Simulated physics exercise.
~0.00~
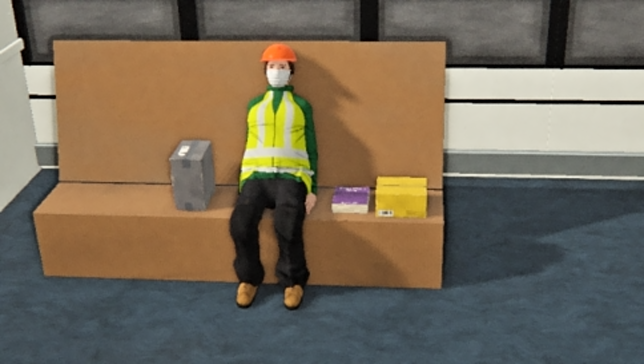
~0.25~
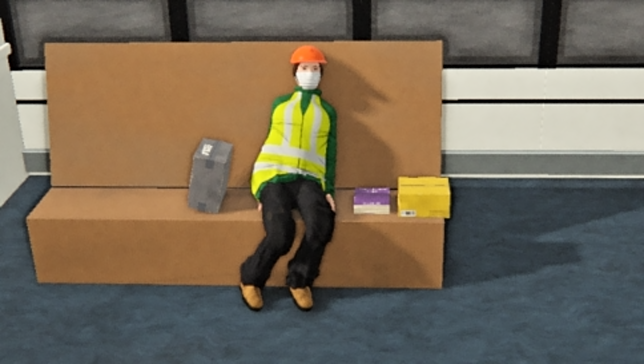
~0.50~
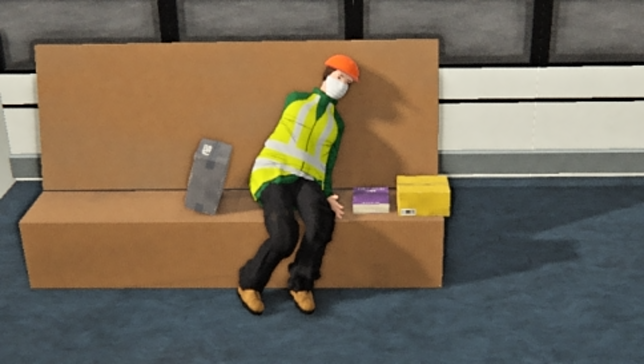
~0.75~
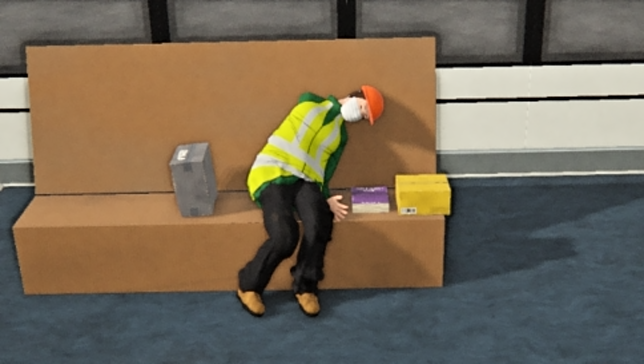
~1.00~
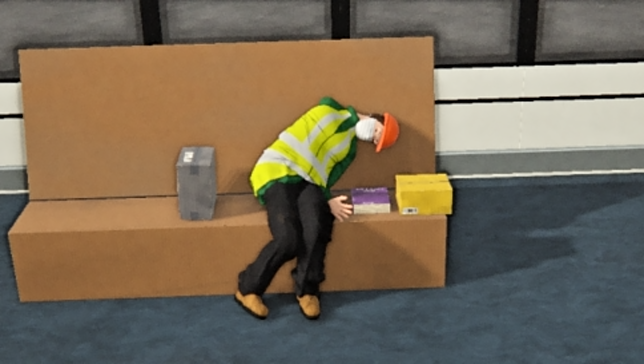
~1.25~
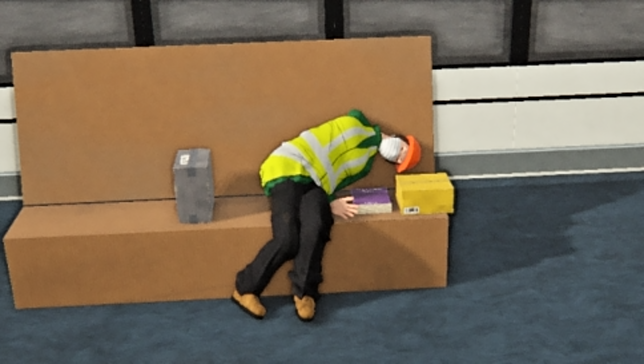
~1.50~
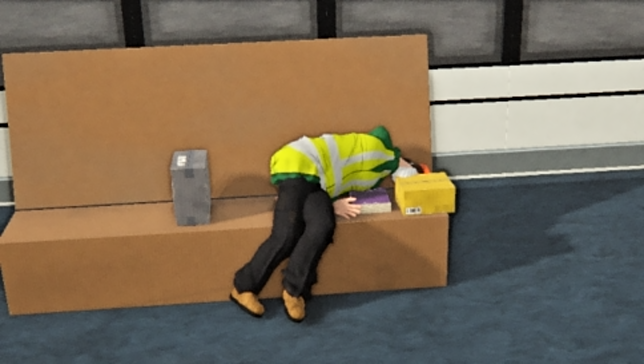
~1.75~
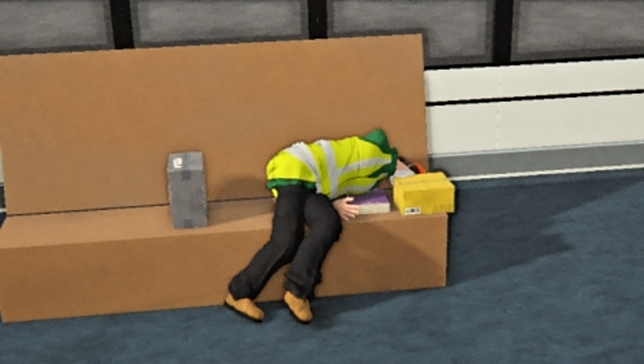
A limp figure in an orange hard hat, white mask and yellow safety vest sits upright on a brown bench, between a grey pack on the left and a purple folder and yellow carton on the right. The figure shifts right and starts to lean, while the folder and carton slide right and the grey pack tips. The pack then settles upright again as the torso sags further sideways, one hand beside the folder. Finally the body slumps over with its head down behind the carton, hips still on the seat, and all three items remain on the bench.
